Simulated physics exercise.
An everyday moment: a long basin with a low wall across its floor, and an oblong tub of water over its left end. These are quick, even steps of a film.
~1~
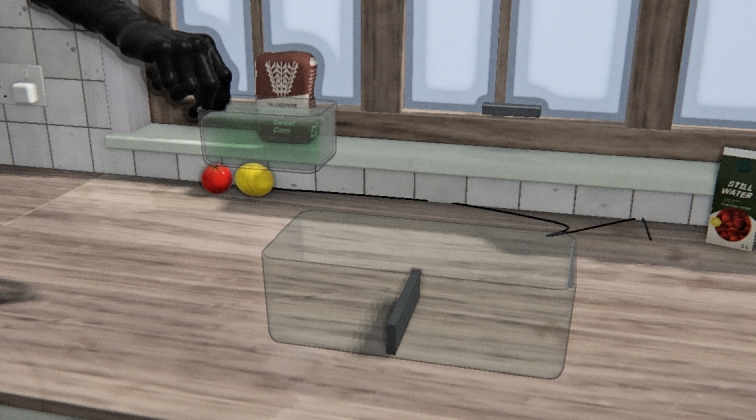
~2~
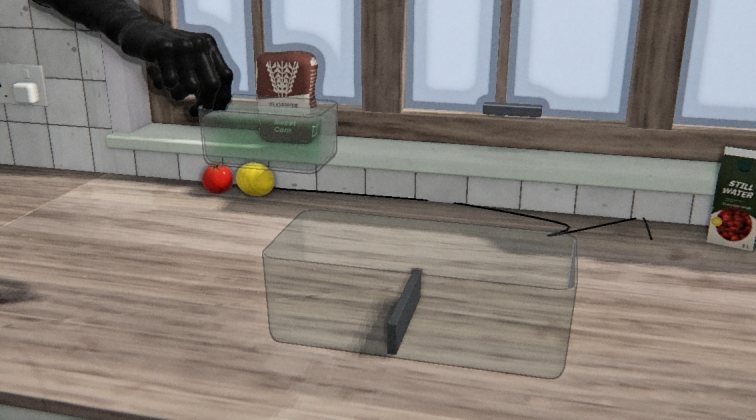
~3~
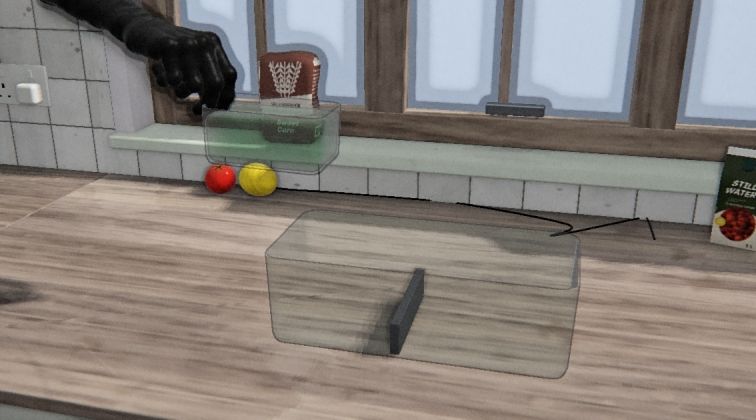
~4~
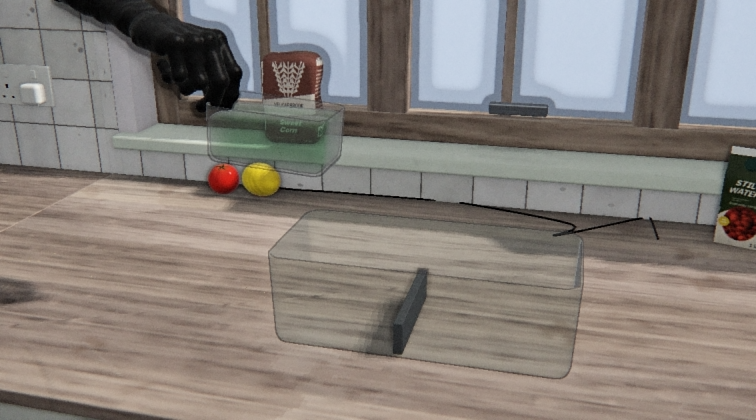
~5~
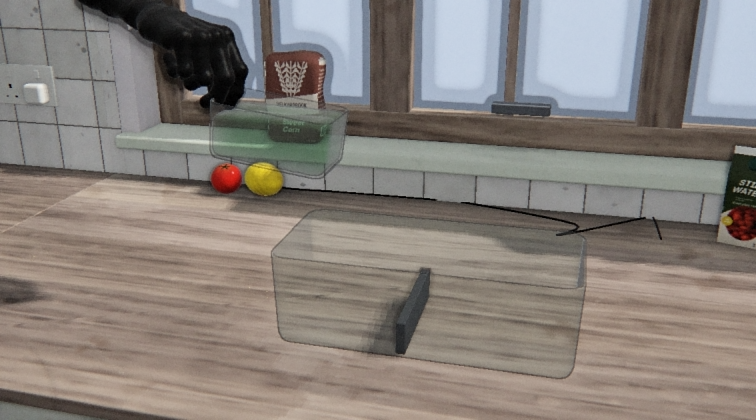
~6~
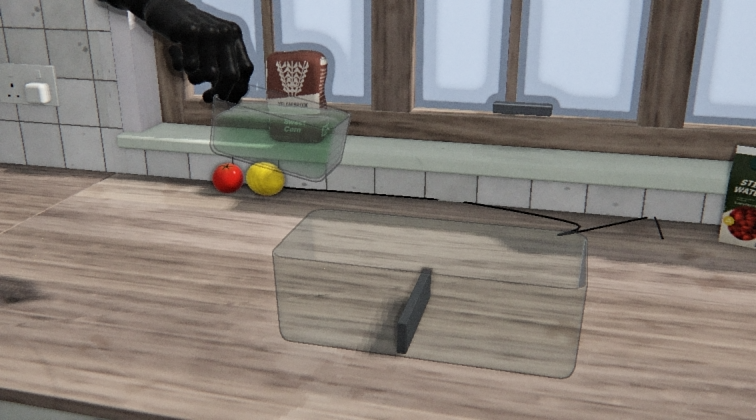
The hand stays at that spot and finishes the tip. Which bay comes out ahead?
The left part.
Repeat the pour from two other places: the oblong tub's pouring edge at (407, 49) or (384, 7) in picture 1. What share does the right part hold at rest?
First some 90, then 80 per cent.
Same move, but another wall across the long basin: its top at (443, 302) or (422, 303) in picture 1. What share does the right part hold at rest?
Roughly 5 per cent, and 5 per cent.
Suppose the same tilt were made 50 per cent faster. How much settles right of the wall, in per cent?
Close to 20 per cent.
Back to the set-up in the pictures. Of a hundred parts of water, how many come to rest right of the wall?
About 20 per cent.
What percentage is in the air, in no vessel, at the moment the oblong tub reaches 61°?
Close to 30 per cent.
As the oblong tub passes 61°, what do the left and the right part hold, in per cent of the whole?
Left about 25, right about 5.
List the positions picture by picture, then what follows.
It leans 0°; its right rim is at (328, 111); the water meets the walls at (216, 110) and (328, 117); the long basin's rim runs from (282, 232) to (575, 262); the wall's top is at (405, 296), in the first frame.
It leans 0°; its right rim is at (329, 111); the water meets the walls at (217, 109) and (329, 117), in the second frame.
It leans 2°; its right rim is at (332, 113); the water meets the walls at (219, 109) and (332, 118), in the third frame.
It leans 4°; its right rim is at (336, 115); the water meets the walls at (224, 109) and (336, 118), in the fourth frame.
It leans 8°; its right rim is at (340, 119); the water meets the walls at (227, 109) and (339, 118), in the fifth frame.
It leans 12°; its right rim is at (342, 123); the water meets the walls at (228, 109) and (343, 118), in the sixth frame.
A moment on, the tilt is 61° and 41 per cent is still to pour, 23 is left of the wall and 4 right of it.
Next, the tilt is 95° and 9 per cent is still to pour, 65 is left of the wall and 20 right of it.
Then the tilt is 105° and 0 per cent is still to pour, 77 is left of the wall and 21 right of it.
Later the tilt is 105° and 0 per cent is still to pour, 78 is left of the wall and 22 right of it.
In the end 78 per cent lies left of the wall, 22 right of it and 1 outside.
